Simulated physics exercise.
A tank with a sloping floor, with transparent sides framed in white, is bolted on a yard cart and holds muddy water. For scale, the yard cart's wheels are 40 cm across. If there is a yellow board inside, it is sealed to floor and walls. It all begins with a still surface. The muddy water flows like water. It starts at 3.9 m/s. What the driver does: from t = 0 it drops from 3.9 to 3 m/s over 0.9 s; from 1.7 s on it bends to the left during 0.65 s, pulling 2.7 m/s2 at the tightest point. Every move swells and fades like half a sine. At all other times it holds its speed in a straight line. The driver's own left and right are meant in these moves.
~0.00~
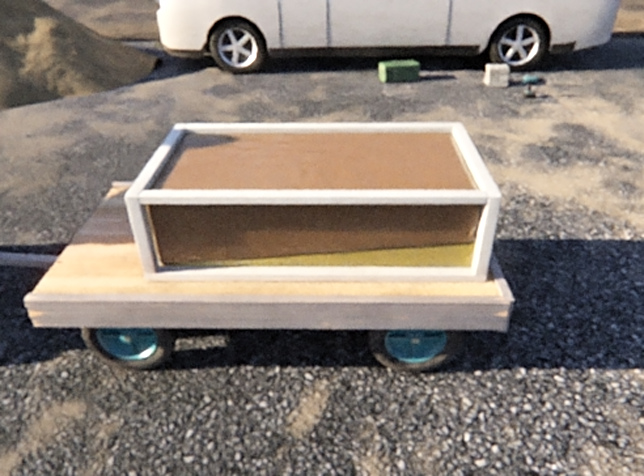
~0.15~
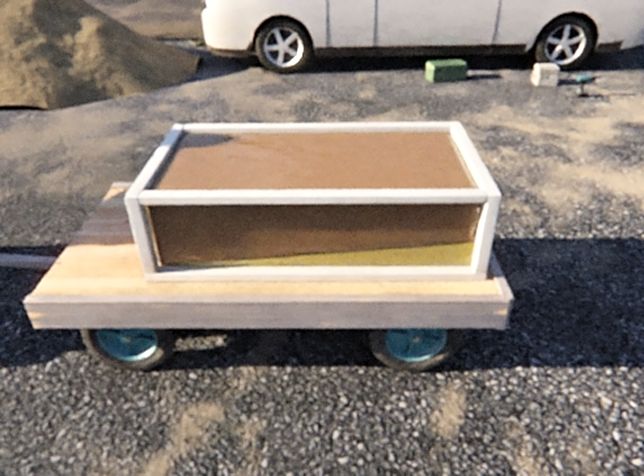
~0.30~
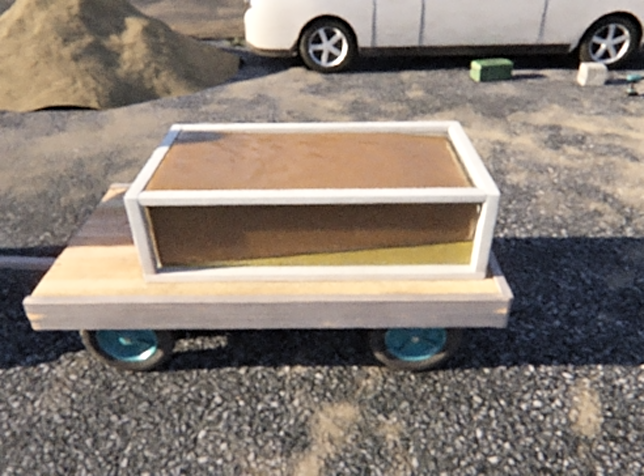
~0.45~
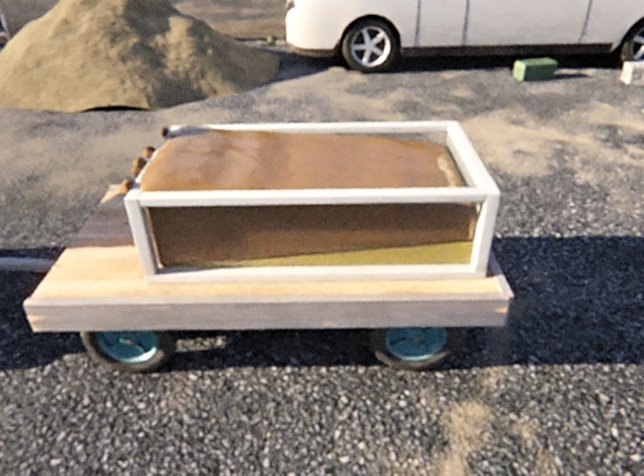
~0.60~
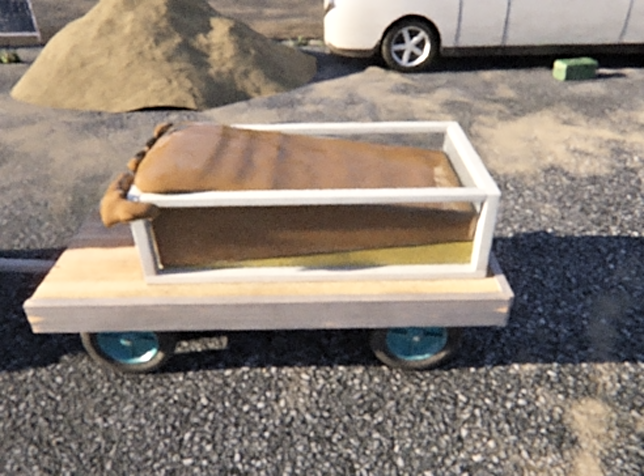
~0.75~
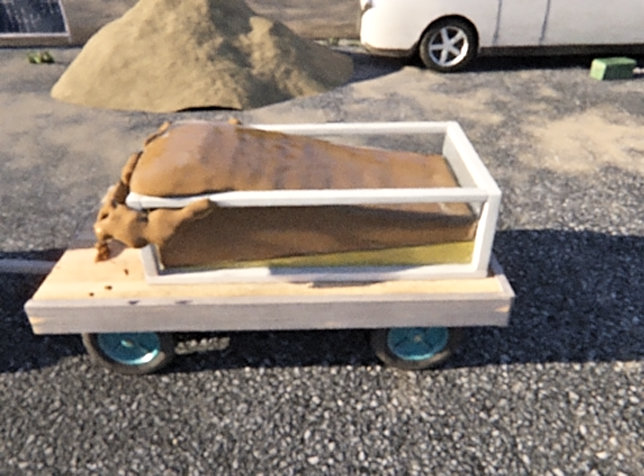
The clip shows a white-framed, clear-sided tank of brown muddy water on a wooden cart as the background slides right; the initially level surface climbs at the left end, and some of the water slops over that edge.
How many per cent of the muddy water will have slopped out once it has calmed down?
Some 28 per cent goes overboard.
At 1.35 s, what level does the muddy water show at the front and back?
Front 32 cm, back 34 cm.
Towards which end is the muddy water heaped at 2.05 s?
At the back.
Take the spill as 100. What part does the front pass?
Some 30 per cent of it.
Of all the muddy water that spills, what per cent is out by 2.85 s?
About 80 per cent.
After 1.35 s the surface is 31 cm up at the front and 34 cm at the back; 9 per cent is out, over the front, a little elsewhere.
After 2.05 s the surface is 25 cm up at the front and 34 cm at the back; 12 per cent is out, over the front, a little elsewhere.
After 2.85 s the surface is 29 cm up at the front and 23 cm at the back; 22 per cent is out, over the far side and the front, a little elsewhere.
After 5.34 s 28 per cent is out, over the far side and the near side, a little elsewhere, 67 of 241 litres.
